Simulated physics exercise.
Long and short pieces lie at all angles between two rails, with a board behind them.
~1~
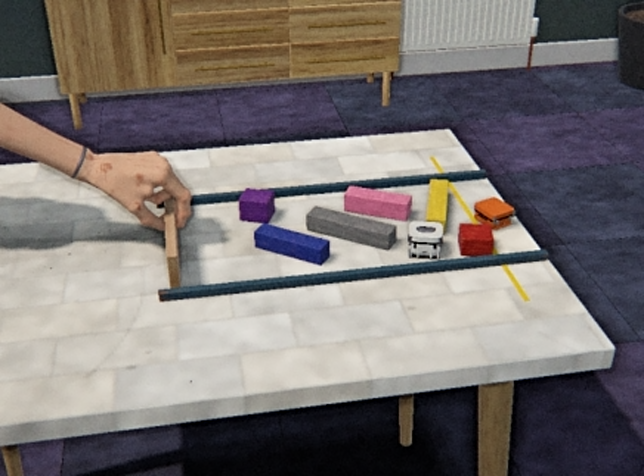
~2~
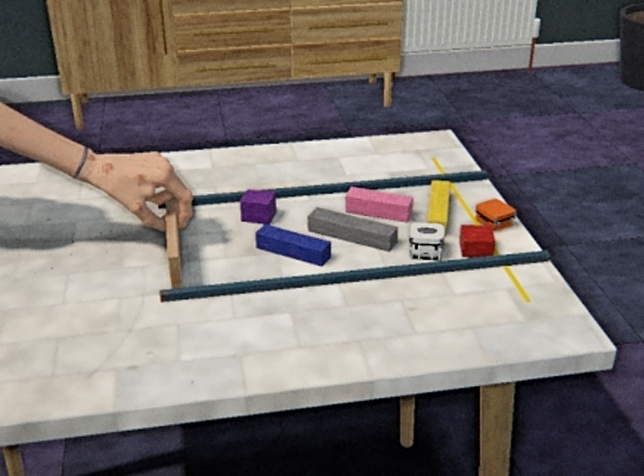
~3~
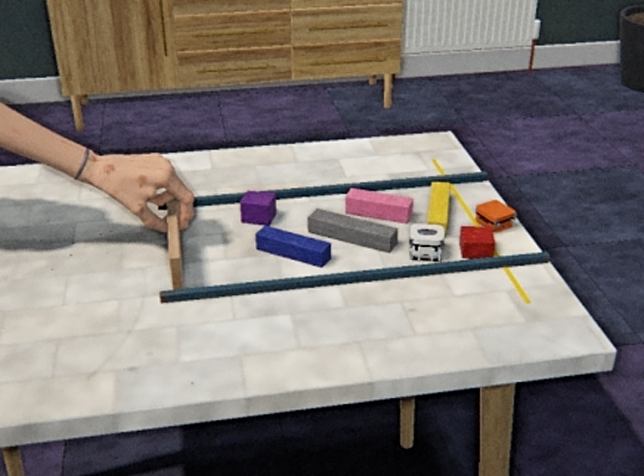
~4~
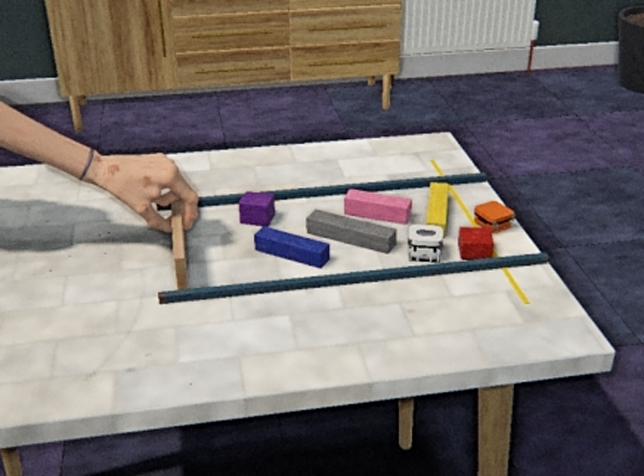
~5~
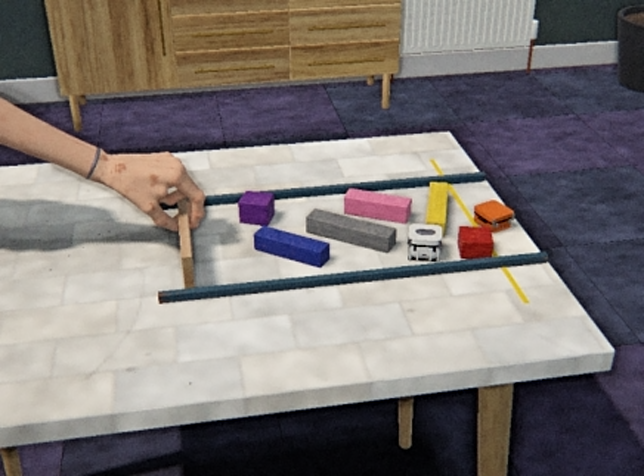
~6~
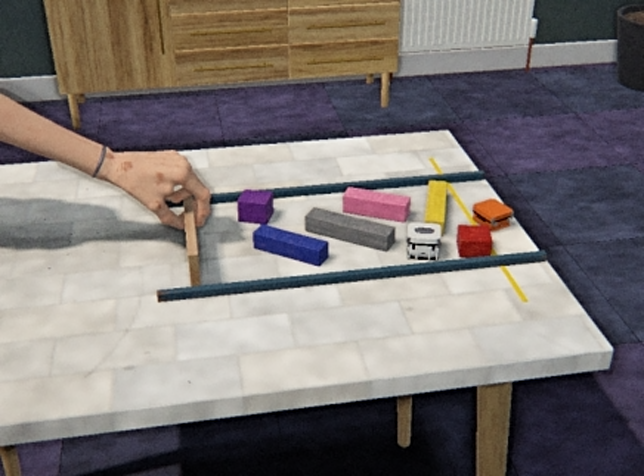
A hand slides an upright wooden board slightly right between two rails on a table, while the coloured blocks ahead stay still.
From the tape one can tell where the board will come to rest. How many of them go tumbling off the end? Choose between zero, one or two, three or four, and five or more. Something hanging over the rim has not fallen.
The count is three or four.
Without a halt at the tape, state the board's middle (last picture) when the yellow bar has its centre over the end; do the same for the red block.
With the yellow bar it sits around (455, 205), with the red block around (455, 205).
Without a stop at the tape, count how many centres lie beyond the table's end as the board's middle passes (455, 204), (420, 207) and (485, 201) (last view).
In order, that gives 3, then 0, then 5.
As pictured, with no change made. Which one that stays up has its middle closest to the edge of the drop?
Going by centres, it is the pink bar.
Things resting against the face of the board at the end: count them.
The number is 3.
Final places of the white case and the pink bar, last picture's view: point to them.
The white case finishes at (526, 238); the pink bar finishes at (494, 186).
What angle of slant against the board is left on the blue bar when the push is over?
Some 0 degrees.
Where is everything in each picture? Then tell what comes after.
Orange case (493, 215); red block (476, 240); yellow bar (437, 206); board (171, 230); tape (473, 218), in the first frame.
Red block (477, 241); grey bar (352, 229), in the second frame.
Yellow bar (439, 209); pink bar (379, 206), in the third frame.
Orange case (493, 218); white case (425, 243), in the fourth frame.
Red block (475, 243); blue bar (291, 247), in the fifth frame.
Orange case (492, 216); red block (474, 241); yellow bar (436, 207); board (191, 228); tape (471, 219), in the sixth frame.
Soon after, none off yet; orange case at rest near (492, 216); red block at rest near (474, 241); yellow bar at rest near (436, 207).
After that, none off yet; orange case at rest near (492, 216); red block at rest near (474, 241); yellow bar displaced a little near (449, 208).
And then, none off yet; orange case displaced about its own width near (514, 215); red block displaced about its own width near (511, 239); yellow bar displaced about its own width near (487, 204).
In the end, the number that fall off is three or four; gone, yellow bar, red block and orange case.
